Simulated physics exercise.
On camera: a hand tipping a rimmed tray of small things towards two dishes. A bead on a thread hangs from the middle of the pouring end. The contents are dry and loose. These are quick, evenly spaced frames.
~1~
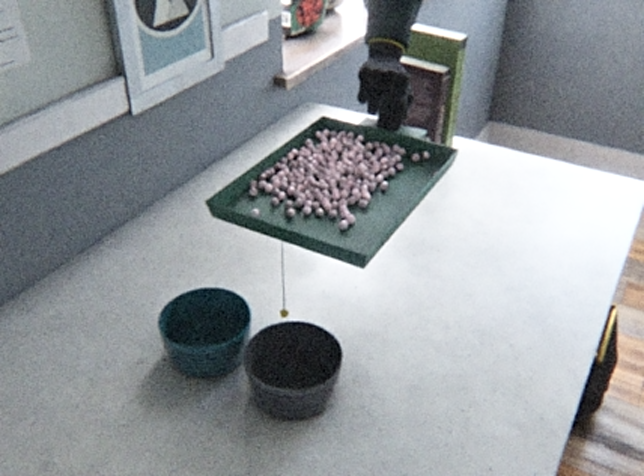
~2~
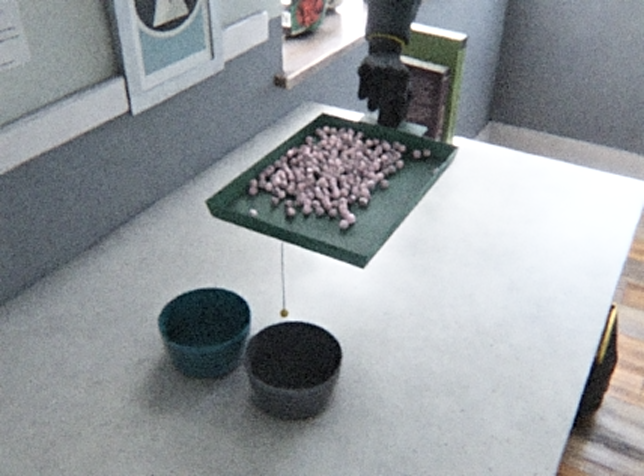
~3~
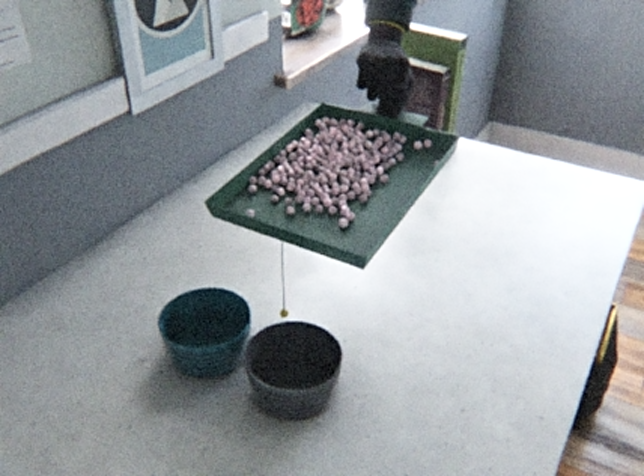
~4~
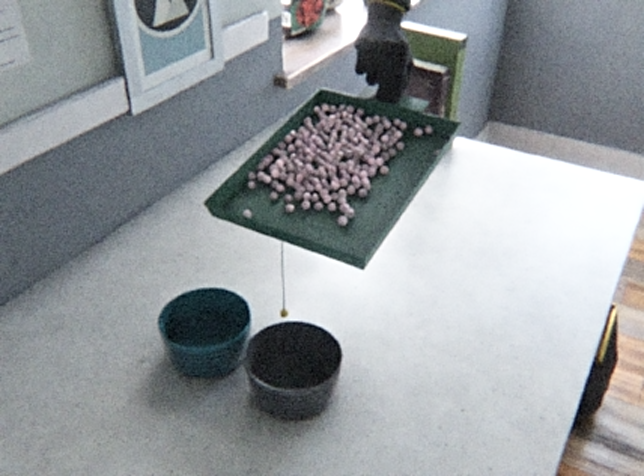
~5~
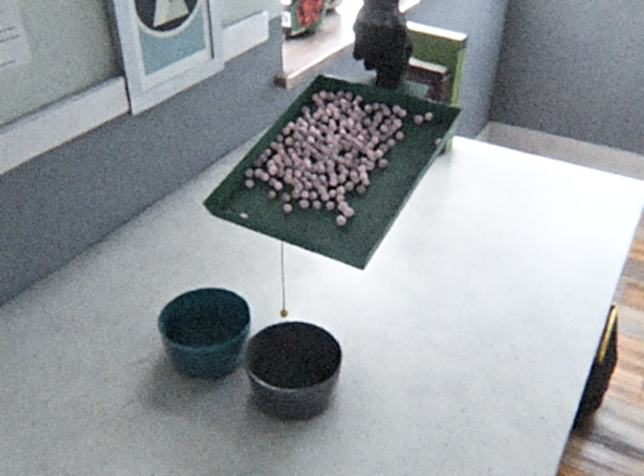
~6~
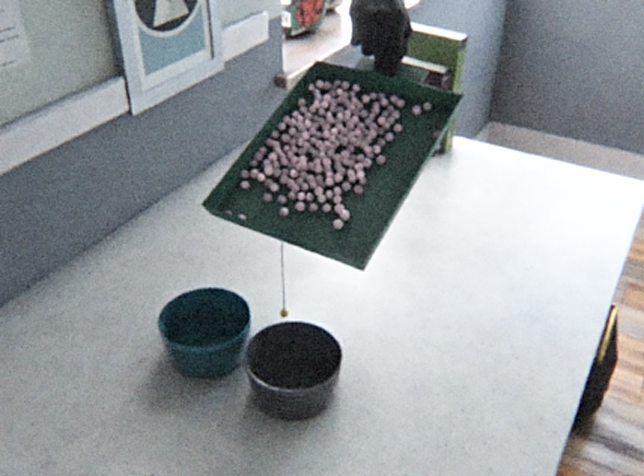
In this clip, a dark-gloved hand raises the far end of a green rimmed tray of small pinkish balls, tilting it gradually above a teal dish and a dark grey one, while the balls shift slightly on its surface.
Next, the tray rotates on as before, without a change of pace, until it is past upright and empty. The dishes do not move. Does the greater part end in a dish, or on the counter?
They take over half between them.
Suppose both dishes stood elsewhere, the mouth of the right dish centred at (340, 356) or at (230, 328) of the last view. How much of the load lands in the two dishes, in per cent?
In turn 60 and 30 in a hundred.
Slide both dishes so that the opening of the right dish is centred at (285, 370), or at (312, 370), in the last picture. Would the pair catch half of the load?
First over half, then the larger part.
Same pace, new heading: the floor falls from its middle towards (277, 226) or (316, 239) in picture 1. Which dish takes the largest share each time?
First the left dish, then the right one.
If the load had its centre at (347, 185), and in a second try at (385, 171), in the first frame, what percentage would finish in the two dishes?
Near 70 % and 60 %.
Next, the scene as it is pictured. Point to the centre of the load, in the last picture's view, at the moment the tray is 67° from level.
Around (288, 237).
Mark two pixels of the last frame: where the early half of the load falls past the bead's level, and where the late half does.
First near (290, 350), later near (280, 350).
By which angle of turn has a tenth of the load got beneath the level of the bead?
At some 65 degrees.
Shortly afterwards, tray tipped steeply; the bulk on the tray; a little in the right dish; only a few in the left dish; a little outside both; a little in the air.
Next, tray tipped past a quarter turn; a little on the tray; near a third in the right dish; a little in the left dish; near a quarter outside both; near a quarter in the air.
Some moments later, tray tipped past a quarter turn; near half in the right dish; near a quarter in the left dish; near a third outside both.
In the end, tray tipped past a quarter turn; near half in the right dish; near a quarter in the left dish; near a third outside both.
